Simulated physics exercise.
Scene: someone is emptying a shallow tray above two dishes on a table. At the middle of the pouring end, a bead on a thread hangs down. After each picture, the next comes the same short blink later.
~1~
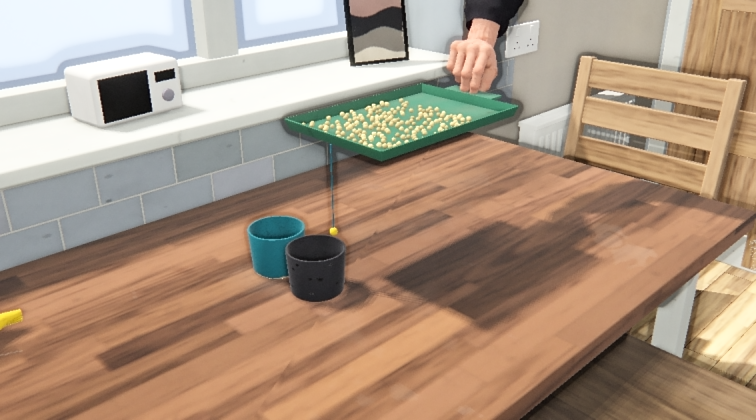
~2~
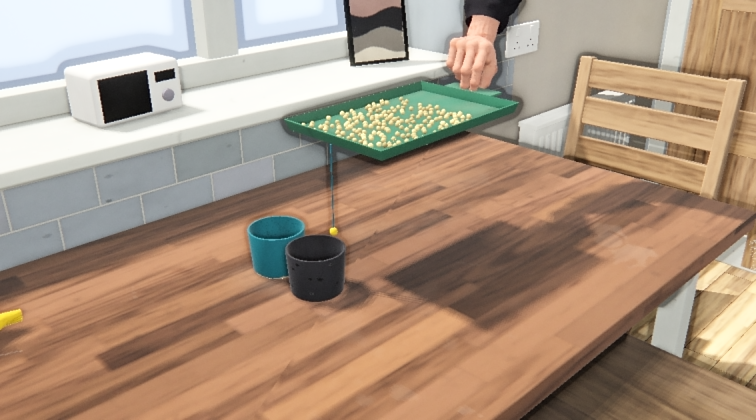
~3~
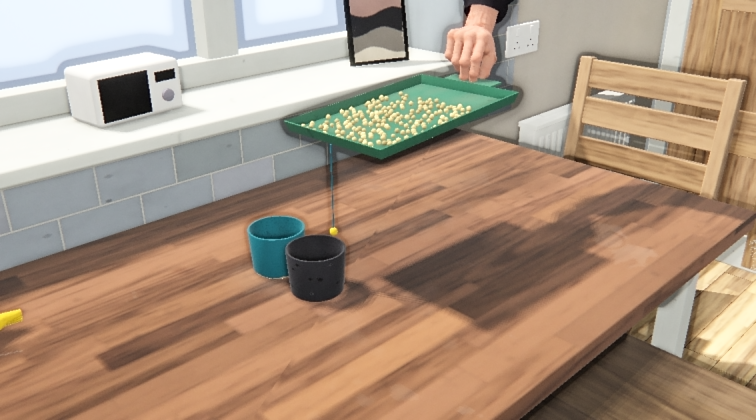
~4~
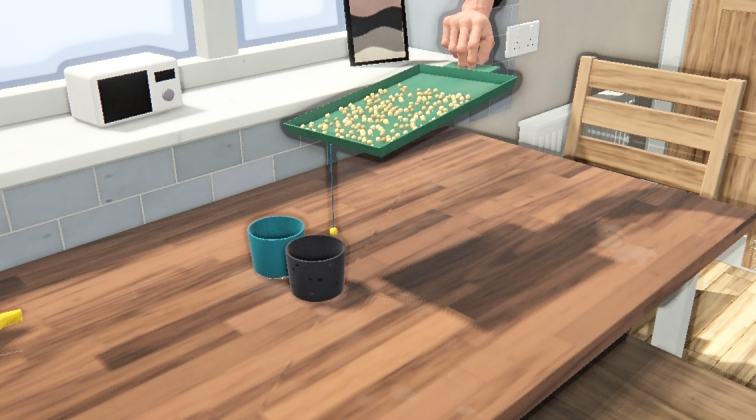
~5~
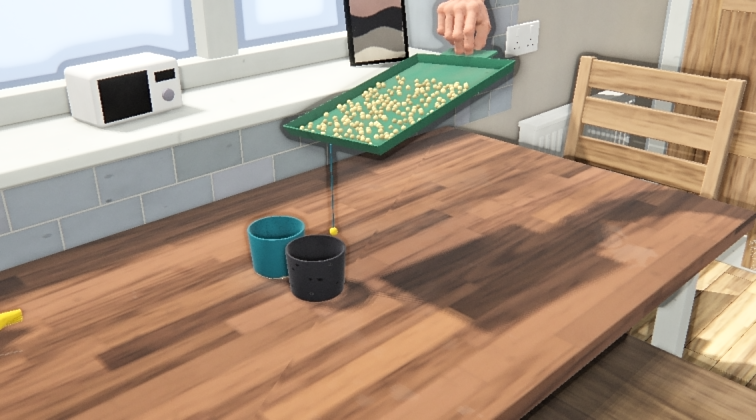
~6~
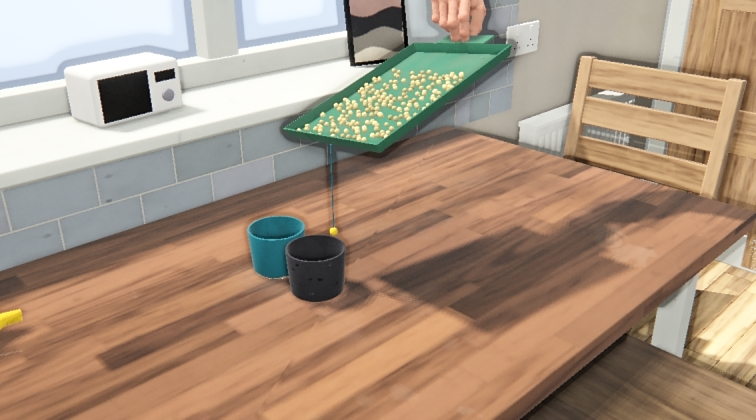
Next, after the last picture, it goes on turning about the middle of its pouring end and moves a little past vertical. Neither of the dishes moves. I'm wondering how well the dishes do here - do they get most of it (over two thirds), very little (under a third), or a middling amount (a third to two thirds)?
They get most of it, over two thirds.
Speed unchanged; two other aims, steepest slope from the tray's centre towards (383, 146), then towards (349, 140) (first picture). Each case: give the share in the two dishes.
About 0 and 50 per cent.
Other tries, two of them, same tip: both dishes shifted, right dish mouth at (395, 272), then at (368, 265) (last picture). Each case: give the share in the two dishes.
First position: Some 0 %; second position: Some 10 %.
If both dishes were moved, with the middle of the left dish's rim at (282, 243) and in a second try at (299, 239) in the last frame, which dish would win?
So at the first spot it's the one placed on the left, and at the second spot it's the one placed on the left.
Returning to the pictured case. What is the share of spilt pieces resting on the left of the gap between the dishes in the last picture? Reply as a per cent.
40 per cent, roughly.
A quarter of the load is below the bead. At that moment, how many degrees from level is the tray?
That happens at around 85°.
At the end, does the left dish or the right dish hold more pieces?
Result: The one at left wins.
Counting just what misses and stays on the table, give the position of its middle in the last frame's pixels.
(312, 268), roughly.
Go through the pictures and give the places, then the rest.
The first picture shows corners of the pouring end at (289, 119) and (382, 149), level; middle of the load at (391, 124), soya beans; left dish at (255, 253); right dish at (293, 275); bead on its thread at (334, 231).
The second picture shows corners of the pouring end at (289, 119) and (381, 149), level; middle of the load at (391, 123).
The third picture shows corners of the pouring end at (289, 120) and (381, 148), tipped barely, lowest at the left corner; middle of the load at (391, 120).
The fourth picture shows corners of the pouring end at (288, 123) and (379, 146), tipped a little, lowest at the left corner; middle of the load at (390, 114).
The fifth picture shows corners of the pouring end at (288, 125) and (378, 144), tipped a little, lowest at the left corner; middle of the load at (389, 106).
The sixth picture shows corners of the pouring end at (288, 127) and (377, 142), tipped clearly, lowest at the left corner; middle of the load at (385, 102), about a quarter on the move; left dish at (255, 253); right dish at (293, 275).
Soon after the last picture, tray tipped steeply; most on the tray; a small part in the left dish; a stray few outside both; a small part in the air.
A little later, tray tipped past a quarter turn; a stray few on the tray; a small part in the right dish; about two thirds in the left dish; a small part outside both; about a quarter in the air.
Later still, tray tipped past a quarter turn; a small part in the right dish; most in the left dish; a small part outside both.
At rest, tray tipped past a quarter turn; a small part in the right dish; most in the left dish; a small part outside both.
